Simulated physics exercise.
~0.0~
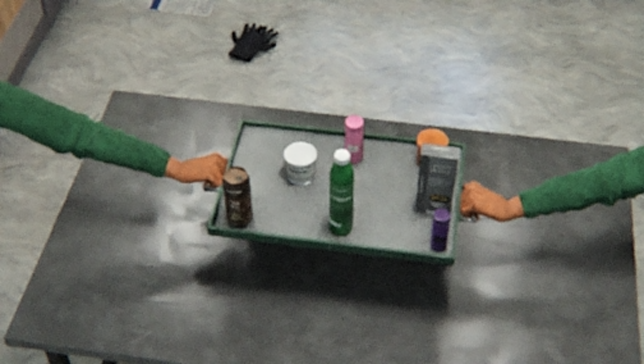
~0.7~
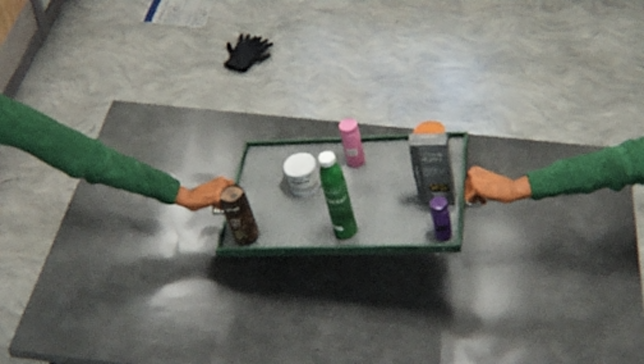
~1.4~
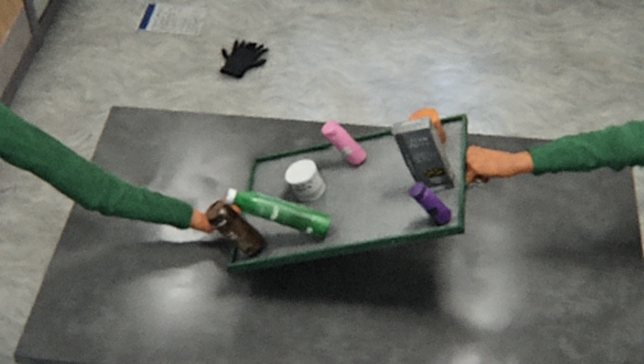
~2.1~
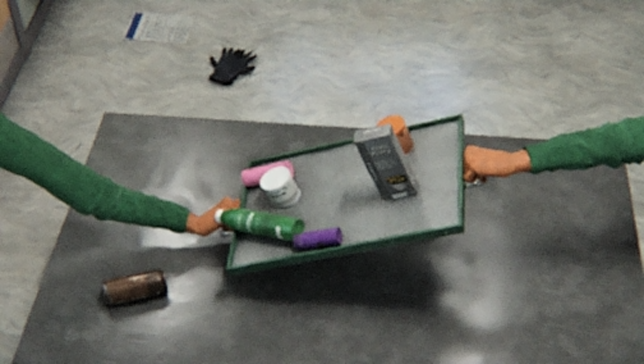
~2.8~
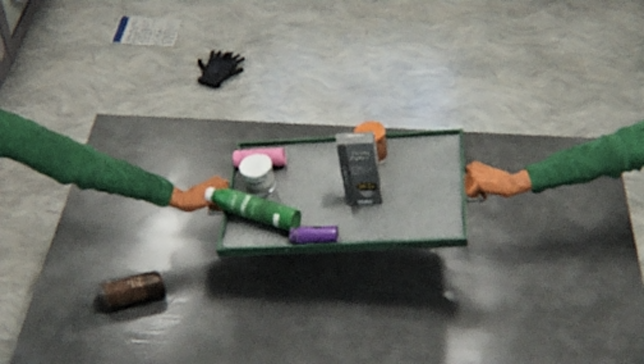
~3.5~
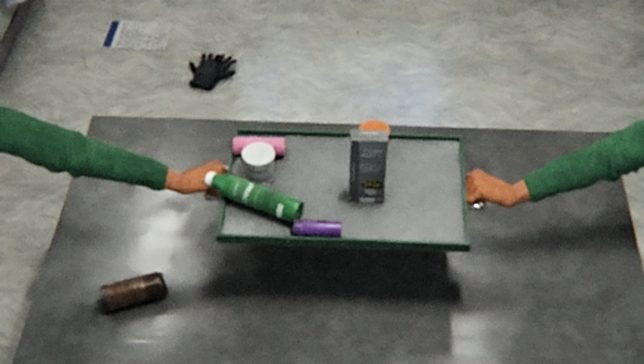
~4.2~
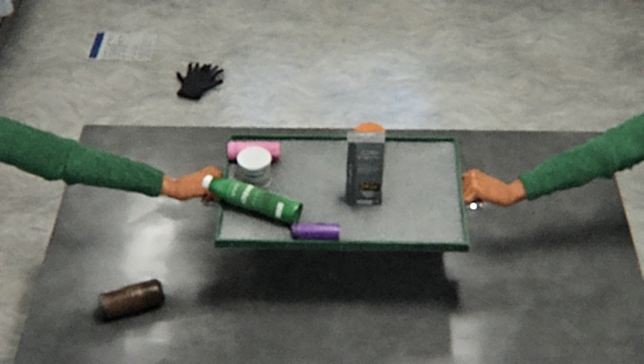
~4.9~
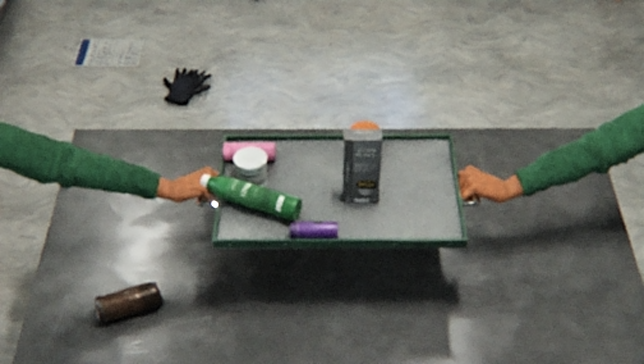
A tray held in two hands tips left, toppling bottles and dropping a brown can.
